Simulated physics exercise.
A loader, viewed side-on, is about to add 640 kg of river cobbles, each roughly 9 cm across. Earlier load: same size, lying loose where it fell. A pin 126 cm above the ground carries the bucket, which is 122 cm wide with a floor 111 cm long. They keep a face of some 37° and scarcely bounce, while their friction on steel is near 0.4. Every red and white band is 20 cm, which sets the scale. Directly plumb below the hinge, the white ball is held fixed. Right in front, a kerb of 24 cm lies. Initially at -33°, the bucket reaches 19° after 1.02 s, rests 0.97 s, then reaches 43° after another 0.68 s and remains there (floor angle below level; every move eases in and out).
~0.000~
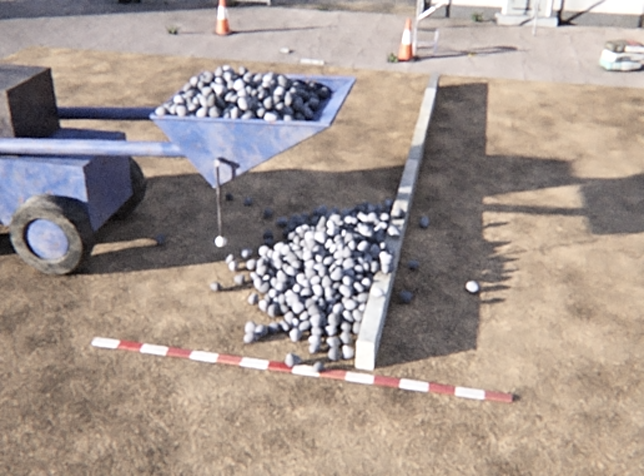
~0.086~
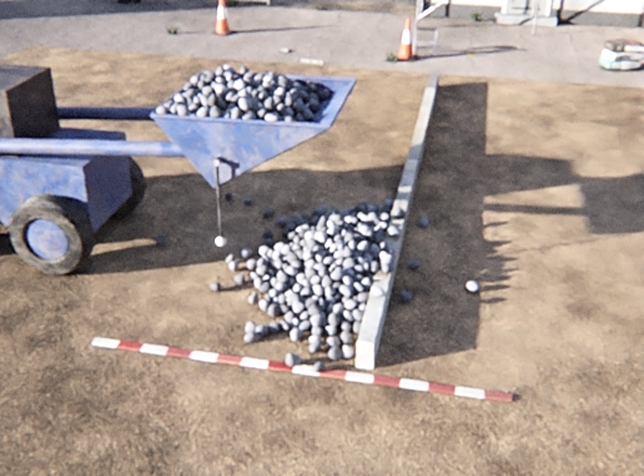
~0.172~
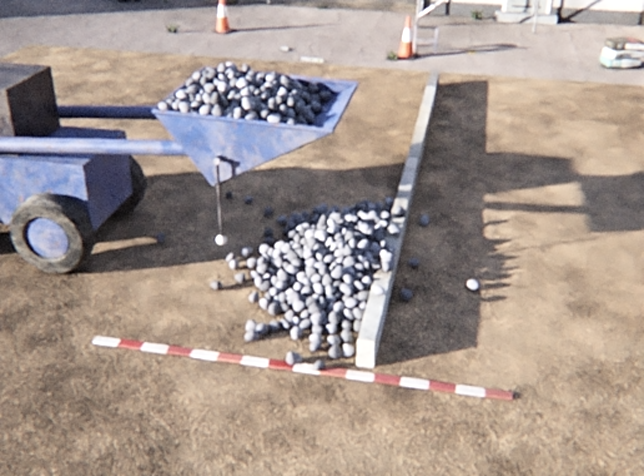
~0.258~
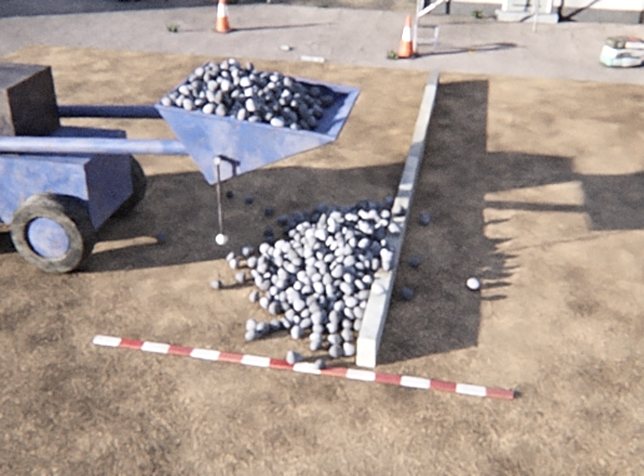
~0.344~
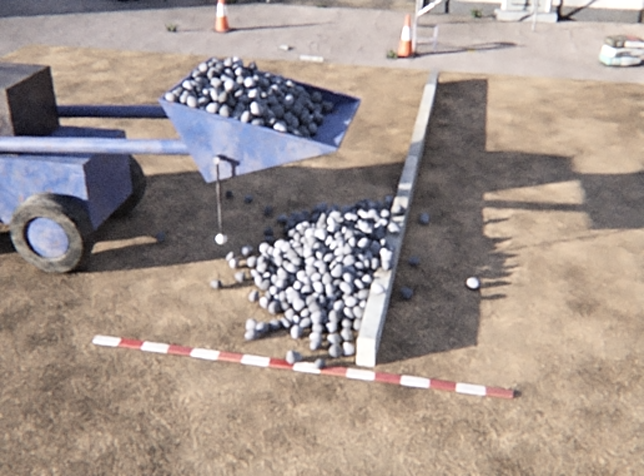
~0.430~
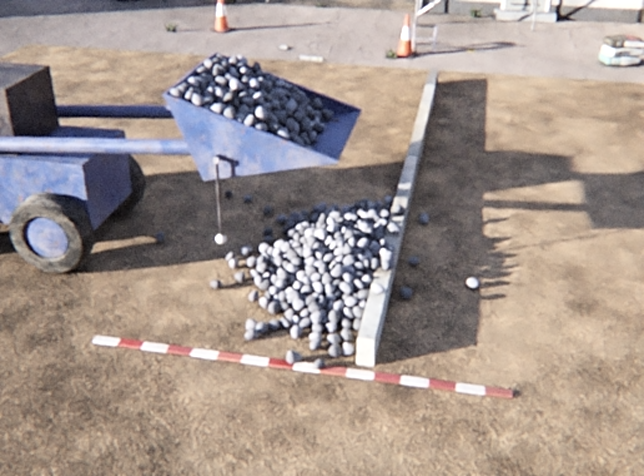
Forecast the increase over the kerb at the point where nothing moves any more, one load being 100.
I would say 30 per cent.
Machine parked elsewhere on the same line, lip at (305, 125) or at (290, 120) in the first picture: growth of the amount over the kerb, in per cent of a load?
Roughly 10 and 5 percent, in that order.
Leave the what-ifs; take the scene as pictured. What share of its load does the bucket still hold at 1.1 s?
Near 95 per cent of the load is held.
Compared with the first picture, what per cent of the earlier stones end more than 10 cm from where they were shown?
5 %.
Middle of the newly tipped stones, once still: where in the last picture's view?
The middle ends up near (361, 248).
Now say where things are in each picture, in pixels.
In the first frame, lip at (330, 125), floor tilted -33°, highest stones at (242, 80). The earlier load is highest near (348, 240), 34 cm above ground level, 100 % on this side of the kerb, 1 % over the kerb.
In the second frame, the bucket is at -32°, its lip at (330, 127); the top of the load is at (237, 78); the stones move at 0.1 m/s on average.
In the third frame, the bucket is at -29°, its lip at (333, 131); the top of the load is at (229, 76); the stones move at 0.2 m/s on average.
In the fourth frame, the bucket is at -25°, its lip at (335, 139); the top of the load is at (220, 72); the stones move at 0.3 m/s on average.
In the fifth frame, lip at (337, 150), floor tilted -19°, highest stones at (220, 69); the stones move at 0.4 m/s on average.
In the sixth frame, the bucket is at -13°, its lip at (337, 162); the top of the load is at (217, 66); the stones move at 0.4 m/s on average.
After 0.8 s the floor is at 11°; in per cent of one load, 100 in the bucket, 100 on this side of the kerb, 1 over the kerb; the foremost stones are at (410, 256).
After 1.1 s the floor is at 19°; in per cent of one load, 97 in the bucket, 103 on this side of the kerb, 1 over the kerb; the foremost stones are at (410, 256).
After 3.1 s the floor is at 43°; in per cent of one load, 3 in the bucket, 167 on this side of the kerb, 30 over the kerb; the foremost stones are at (535, 291).
After 5.9 s the floor is at 43°; in per cent of one load, 0 in the bucket, 170 on this side of the kerb, 30 over the kerb; the foremost stones are at (535, 291). Net gain over the kerb, 30.
